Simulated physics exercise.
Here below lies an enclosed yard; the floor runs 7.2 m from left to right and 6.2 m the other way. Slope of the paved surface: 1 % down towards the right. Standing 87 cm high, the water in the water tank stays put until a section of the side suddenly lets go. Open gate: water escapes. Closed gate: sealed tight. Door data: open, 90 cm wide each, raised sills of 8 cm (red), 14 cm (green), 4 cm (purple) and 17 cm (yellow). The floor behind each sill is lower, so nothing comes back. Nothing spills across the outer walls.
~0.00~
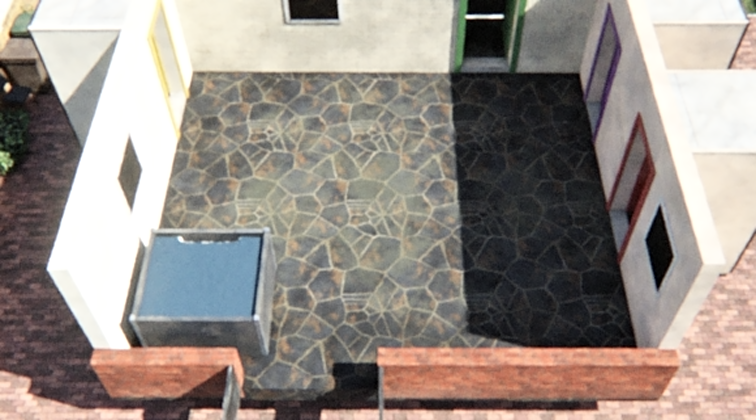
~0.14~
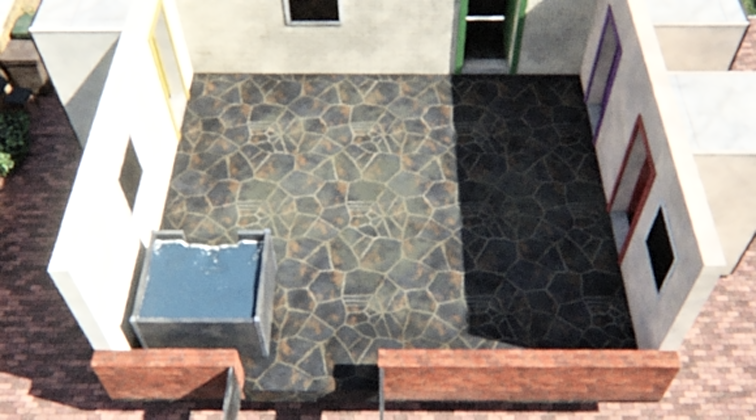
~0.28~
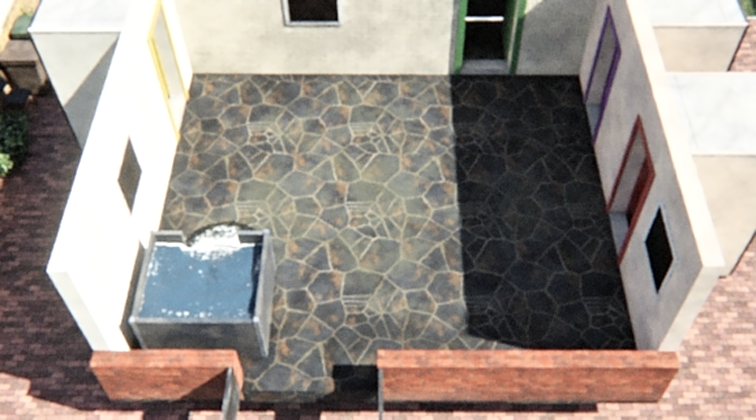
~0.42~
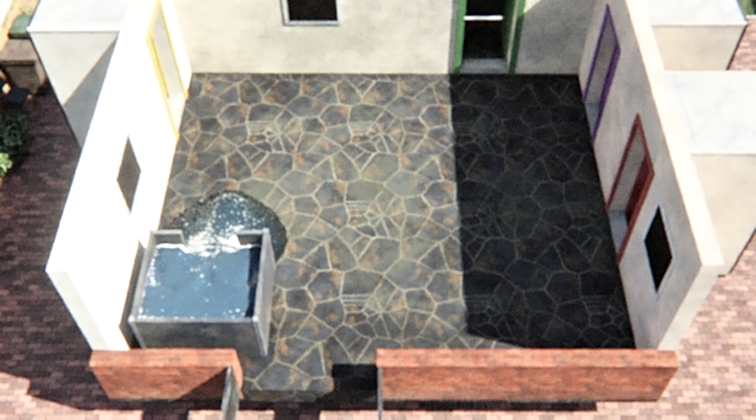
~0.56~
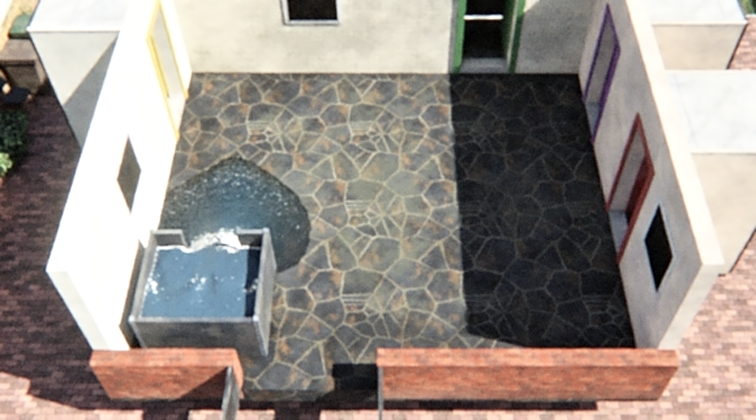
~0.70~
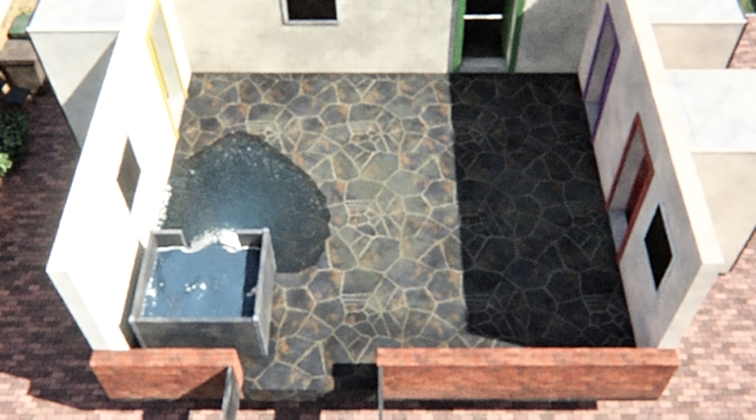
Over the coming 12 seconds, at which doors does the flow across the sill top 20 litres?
At the end, red door: The total remains smaller than the cap; green door: The total remains smaller than the cap; purple door: The total grows larger than the cap; yellow door: The total remains smaller than the cap.
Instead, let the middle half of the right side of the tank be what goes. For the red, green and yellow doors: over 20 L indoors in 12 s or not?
Then red exceeds it, green does not exceed it, yellow does not exceed it.
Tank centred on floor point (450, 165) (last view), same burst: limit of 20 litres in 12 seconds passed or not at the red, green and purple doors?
For the red door, the amount is acceptable; for the green door, the amount is too high; for the purple door, the amount is too high.
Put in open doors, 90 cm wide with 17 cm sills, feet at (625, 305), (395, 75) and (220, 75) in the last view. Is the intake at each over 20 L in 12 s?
Taking them in order, the first gets too little, the second too little and the third enough.
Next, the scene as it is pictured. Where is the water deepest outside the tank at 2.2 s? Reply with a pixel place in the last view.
Close to pixel (220, 74).
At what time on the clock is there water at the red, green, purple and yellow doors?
Doors: Red 5.5 s / green 2.6 s / purple 4.0 s / yellow 1.0 s.
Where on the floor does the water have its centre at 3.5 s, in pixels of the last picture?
At roughly (282, 172).
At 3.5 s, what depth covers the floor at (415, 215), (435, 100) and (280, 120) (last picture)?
Depth readings in turn - 0, 9, 8 cm.
After 1.4 s water covers 30 % of the floor and is deepest (30 cm) near (221, 257); red door not reached, green door not reached, purple door not reached, yellow door 11 cm at the sill, 0 L in.
After 2.2 s water covers 40 % of the floor and is deepest (37 cm) near (220, 74); red door not reached, green door not reached, purple door not reached, yellow door 10 cm at the sill, 0 L in.
After 3.5 s water covers 45 % of the floor and is deepest (21 cm) near (215, 101); red door not reached, green door 7 cm at the sill, 0 L in, purple door not reached, yellow door 15 cm at the sill, 0 L in.
After 7.0 s water covers 70 % of the floor and is deepest (15 cm) near (577, 75); red door 8 cm at the sill, 0 L in, green door 5 cm at the sill, 0 L in, purple door 13 cm at the sill, 126 L in, yellow door 6 cm at the sill, 1 L in.
After 12.0 s water covers 85 % of the floor and is deepest (12 cm) near (638, 363); red door 6 cm at the sill, 0 L in, green door 4 cm at the sill, 0 L in, purple door 9 cm at the sill, 242 L in, yellow door 2 cm at the sill, 1 L in.
